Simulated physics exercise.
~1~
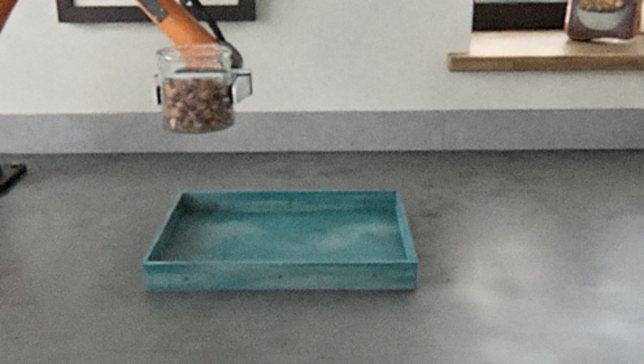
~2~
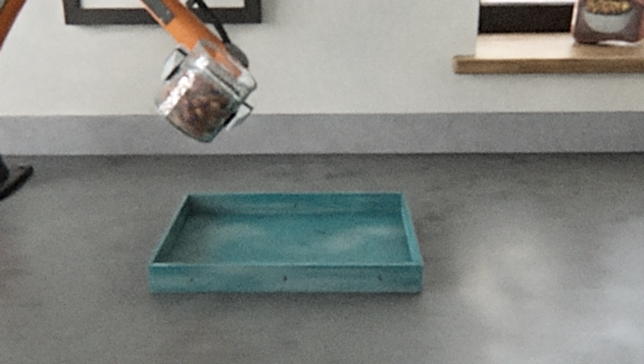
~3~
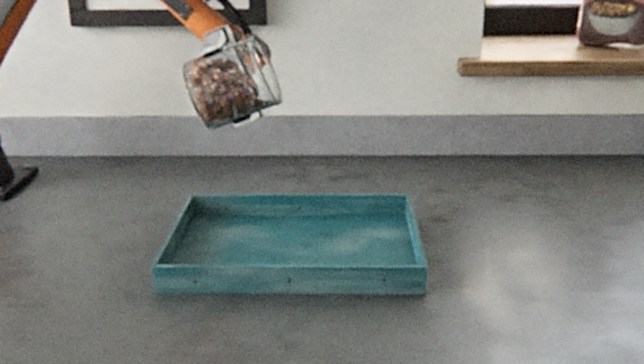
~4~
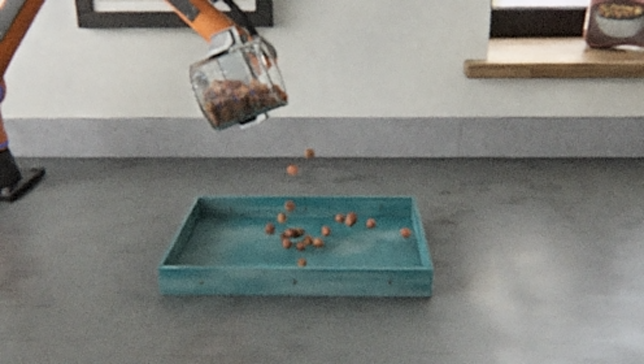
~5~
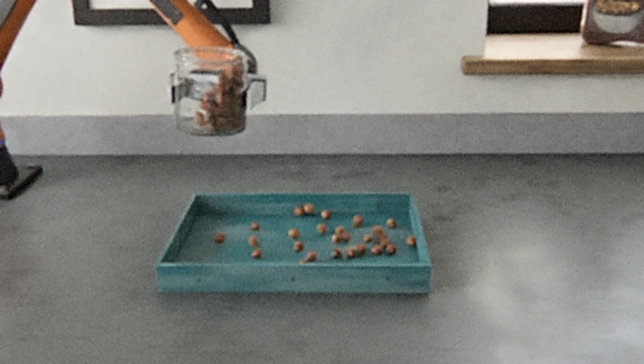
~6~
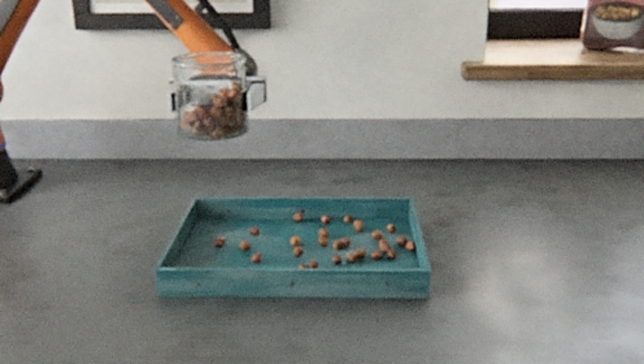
Robot arm tipping a glass jar of hazelnuts, spilling some into a teal tray, then righting it with many still inside.
